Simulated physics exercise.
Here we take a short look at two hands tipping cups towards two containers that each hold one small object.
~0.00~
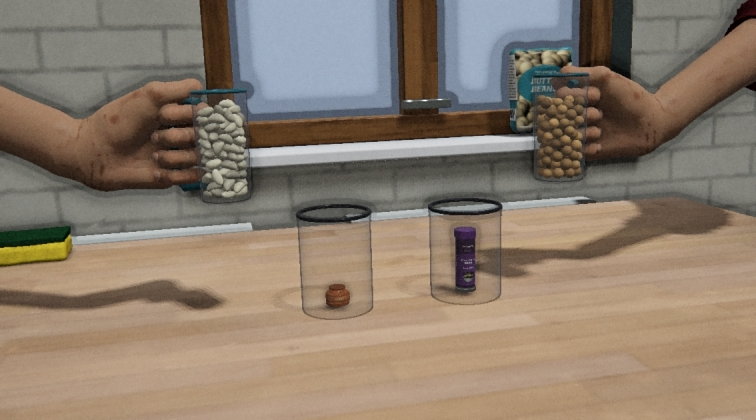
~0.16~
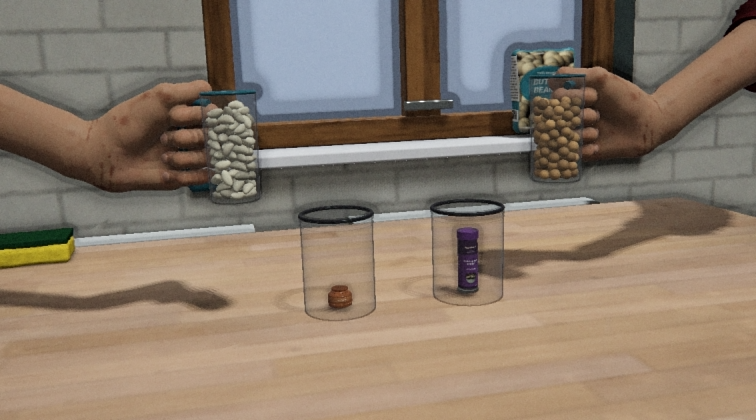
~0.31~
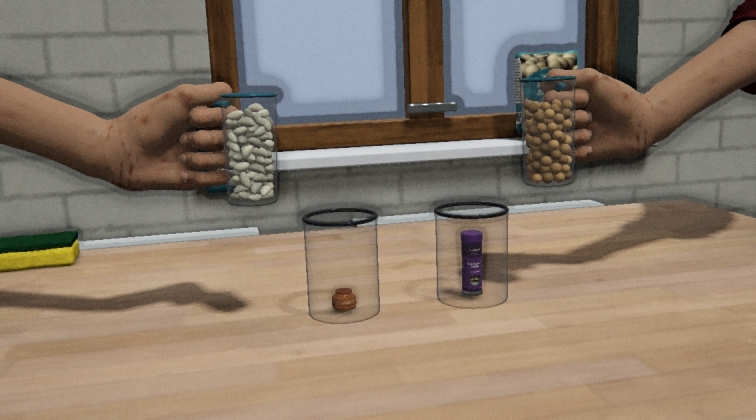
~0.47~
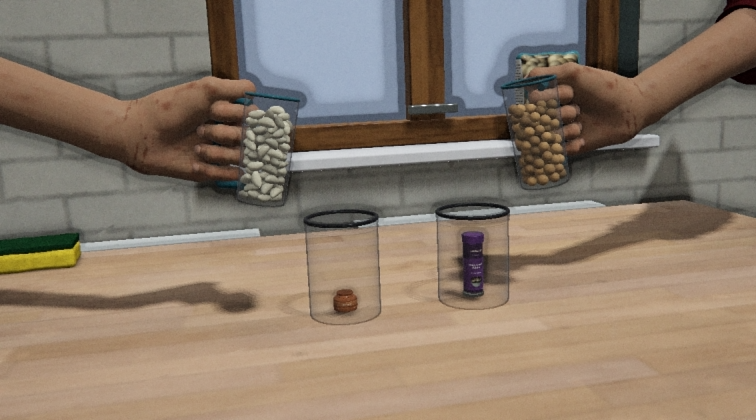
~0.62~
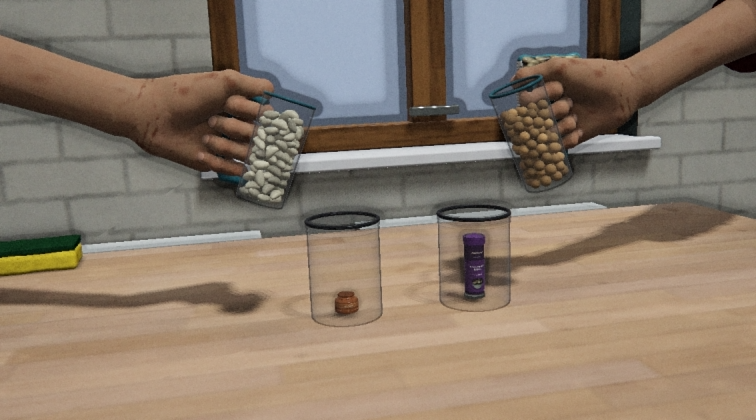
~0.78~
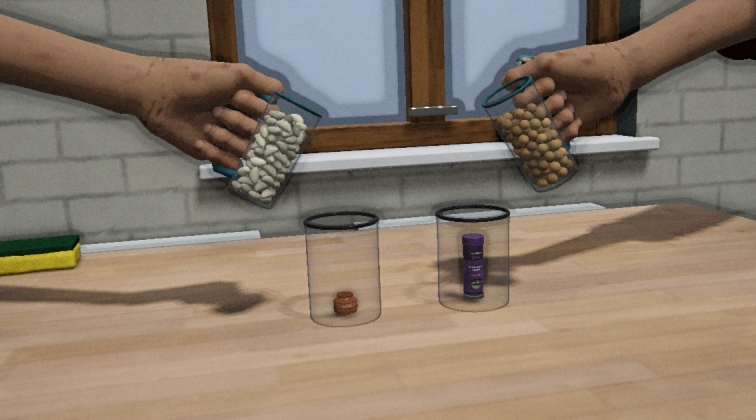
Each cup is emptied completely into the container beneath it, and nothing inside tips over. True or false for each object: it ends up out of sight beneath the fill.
Left object: True; right object: False.
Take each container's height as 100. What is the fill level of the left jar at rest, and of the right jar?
Left 45 %, right 50 %.
After 1.16 s, left jar empty, all of its cupful still in the cup; right jar empty, all of its cupful still in the cup.
After 1.65 s, left jar nearly empty, nearly all of its cupful still in the cup; right jar nearly empty, nearly all of its cupful still in the cup.
After 2.18 s, left jar nearly empty, near half of its cupful still in the cup; right jar a third full, near a quarter of its cupful still in the cup.
In the end (3.0 s), left jar half full (surface near (344, 270)), nothing beside it; right jar half full (surface near (473, 254)), nothing beside it; the left thing is covered; the right thing is still showing.
